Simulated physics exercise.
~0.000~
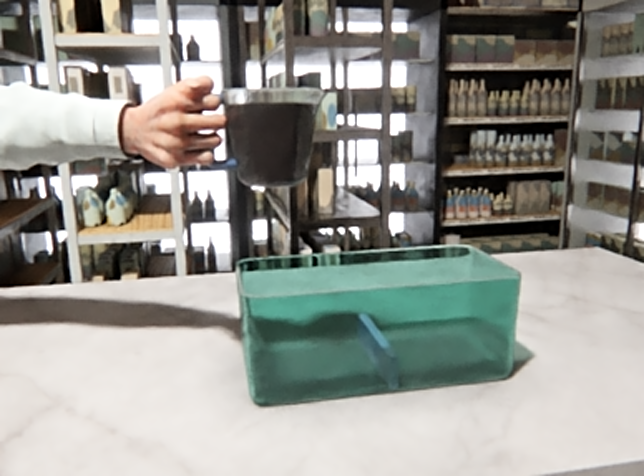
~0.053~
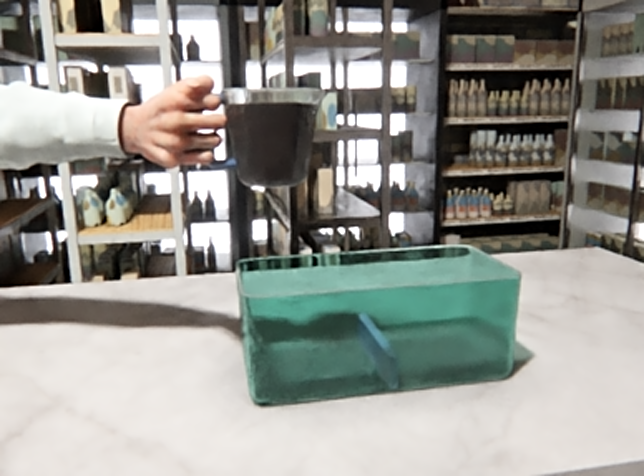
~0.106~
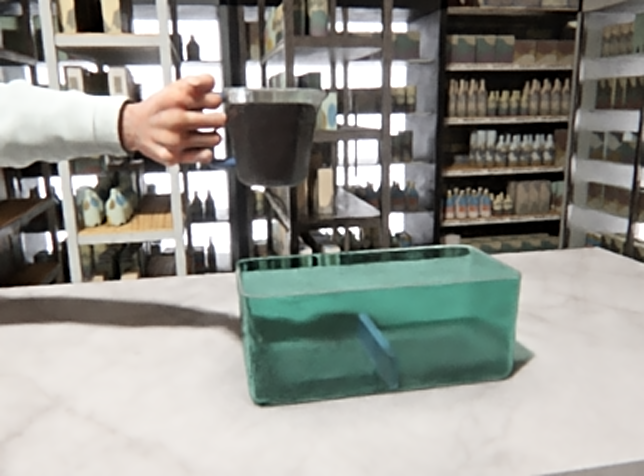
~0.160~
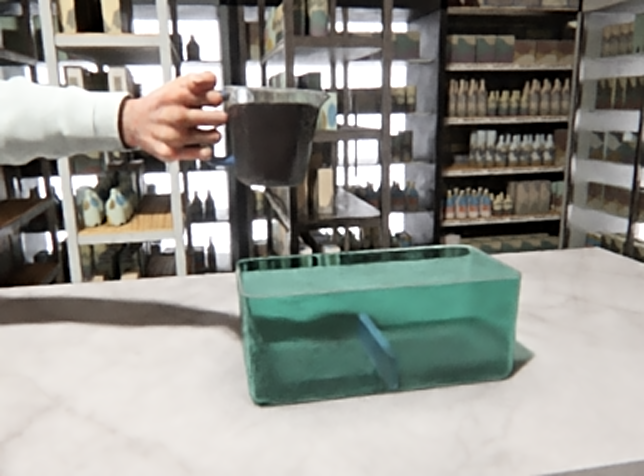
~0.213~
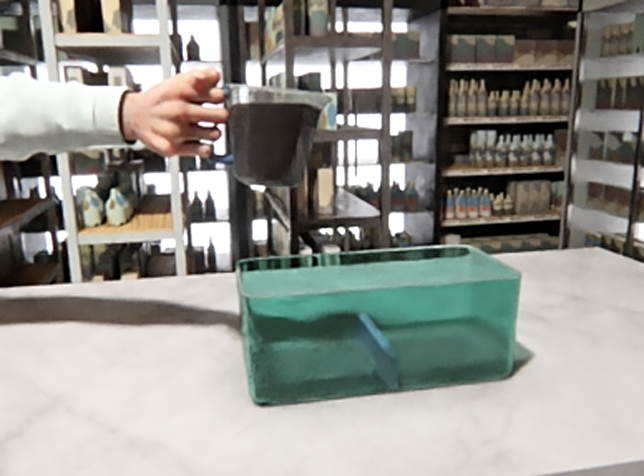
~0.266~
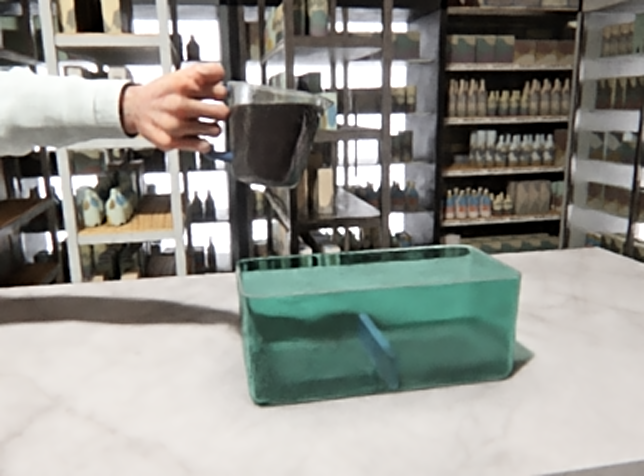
A hand in a pale sleeve, reaching in from the left, holds a clear flared jug of dark liquid above a green, see-through oblong basin with a slanted blue divider inside. The basin sits on a pale marbled counter, seen from slightly above, before shelves of bottles and boxes. The jug stays upright at first, then tilts slowly and slightly to the right while the camera stays still.
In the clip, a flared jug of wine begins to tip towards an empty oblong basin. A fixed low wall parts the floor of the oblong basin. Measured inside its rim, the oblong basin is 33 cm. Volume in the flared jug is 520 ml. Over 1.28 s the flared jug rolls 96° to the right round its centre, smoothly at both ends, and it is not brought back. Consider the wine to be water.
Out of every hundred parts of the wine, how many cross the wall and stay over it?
About 83 in every hundred.
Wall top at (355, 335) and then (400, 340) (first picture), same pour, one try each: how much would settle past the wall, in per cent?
Respectively close to 95 and 45 %.
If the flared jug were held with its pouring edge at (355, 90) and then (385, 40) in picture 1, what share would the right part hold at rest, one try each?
95 in a hundred, followed by 90 in a hundred.
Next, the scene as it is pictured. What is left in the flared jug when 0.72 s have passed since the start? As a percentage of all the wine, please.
Some 76 % of it is still there.
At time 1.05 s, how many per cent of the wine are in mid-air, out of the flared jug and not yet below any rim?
Close to 22 per cent.
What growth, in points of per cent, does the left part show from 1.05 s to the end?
It comes to near 14 per cent.
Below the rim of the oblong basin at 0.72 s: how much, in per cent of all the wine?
Near 5 in a hundred.
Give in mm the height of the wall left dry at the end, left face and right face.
Noted: Left near 38 mm, right near 22 mm.
After 0.72 s the tilt is 57° and 77 per cent is still to pour, 1 is left of the wall and 4 right of it.
After 1.05 s the tilt is 89° and 24 per cent is still to pour, 2 is left of the wall and 51 right of it.
After 1.40 s the tilt is 96° and 1 per cent is still to pour, 13 is left of the wall and 82 right of it.
After 1.78 s the tilt is 96° and 0 per cent is still to pour, 16 is left of the wall and 83 right of it.
In the end 16 per cent lies left of the wall, 83 right of it and 1 outside.
